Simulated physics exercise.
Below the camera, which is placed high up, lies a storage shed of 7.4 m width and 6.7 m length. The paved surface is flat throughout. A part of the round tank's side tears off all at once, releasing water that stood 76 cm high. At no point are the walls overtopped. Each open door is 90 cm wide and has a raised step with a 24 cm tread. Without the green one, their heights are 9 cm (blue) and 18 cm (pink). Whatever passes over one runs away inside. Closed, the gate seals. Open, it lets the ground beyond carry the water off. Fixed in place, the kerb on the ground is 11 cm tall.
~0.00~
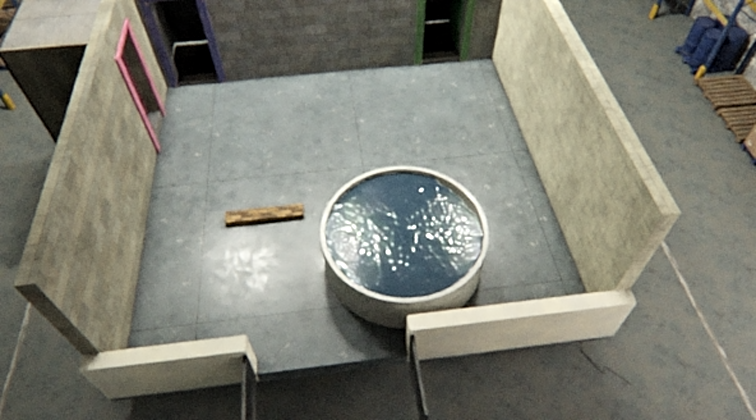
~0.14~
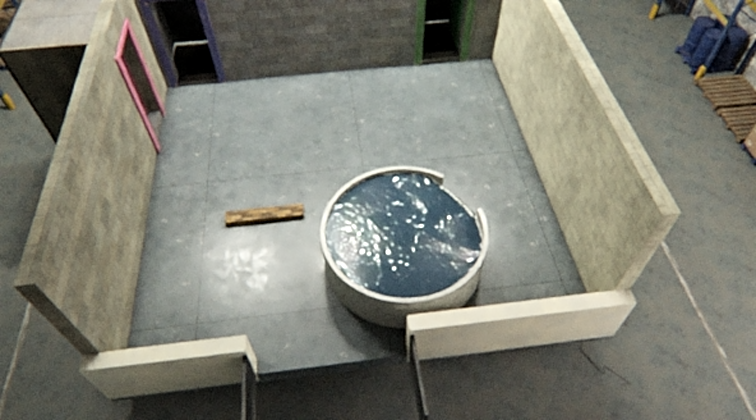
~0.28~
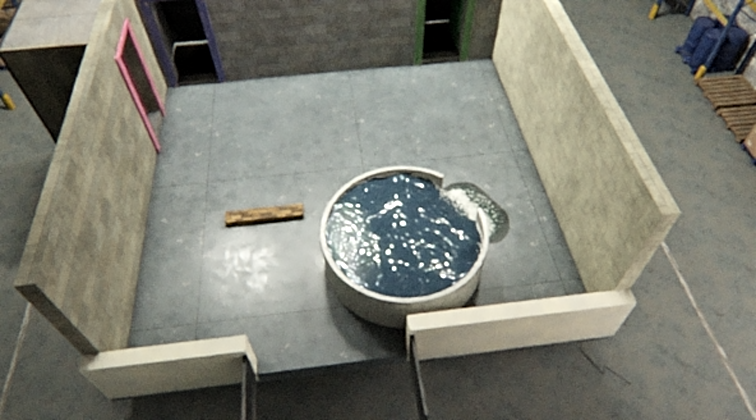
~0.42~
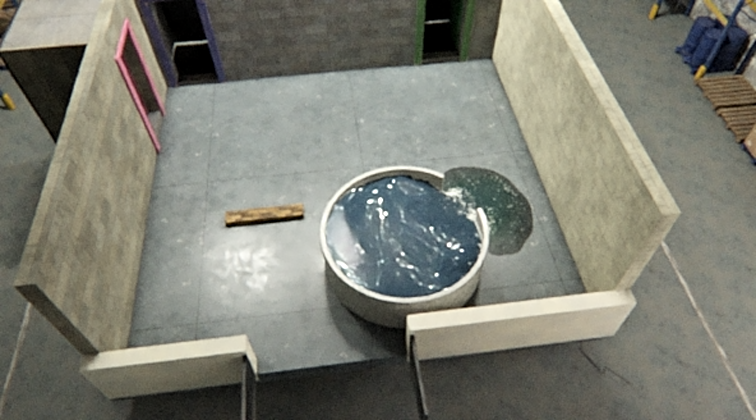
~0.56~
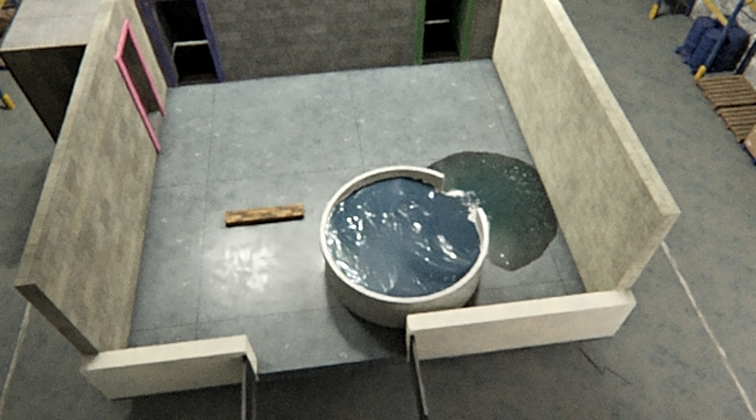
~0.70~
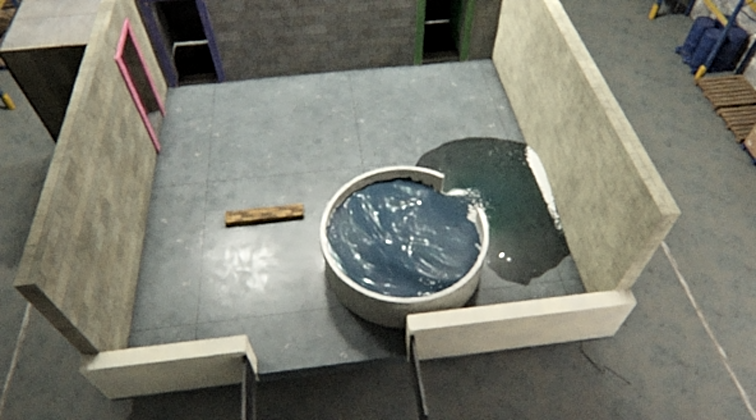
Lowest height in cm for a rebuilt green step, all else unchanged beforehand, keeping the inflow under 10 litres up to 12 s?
29 cm.
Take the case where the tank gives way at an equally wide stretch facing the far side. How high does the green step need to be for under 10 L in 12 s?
Some 20 cm.
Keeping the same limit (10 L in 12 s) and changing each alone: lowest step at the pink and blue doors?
About 10.5 cm at pink and about 10.0 cm at blue.
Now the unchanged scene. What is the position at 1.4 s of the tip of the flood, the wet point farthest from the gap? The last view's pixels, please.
Near pixel (496, 68).
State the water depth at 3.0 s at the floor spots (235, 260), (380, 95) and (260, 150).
In order: Around 0, 0 and 0 cm.
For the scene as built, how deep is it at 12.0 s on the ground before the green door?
Some 12.5 cm.
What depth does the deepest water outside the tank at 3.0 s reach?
Up to some 37 centimetres, I'd say.
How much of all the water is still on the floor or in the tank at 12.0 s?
About 90 per cent.
After 1.4 s water covers 20 % of the floor, deepest (44 cm) near (455, 213); it has not reached the green door.
After 3.0 s water covers 30 % of the floor, deepest (37 cm) near (492, 59); 30 cm at the green door, 56 litres in over its 13 cm step.
After 12.0 s water covers 95 % of the floor, deepest (14 cm) near (471, 66); 12 cm at the green door, 245 litres in over its 13 cm step.
At the green door as built, the water arrived by 2.0 s and peaked near 31 cm at 2.8 s.
Run again over the same 12 s with other heights there, 37 litres in over 24 cm, 4 litres over 32 cm. The limit of 10 litres is kept from about 29 cm up.
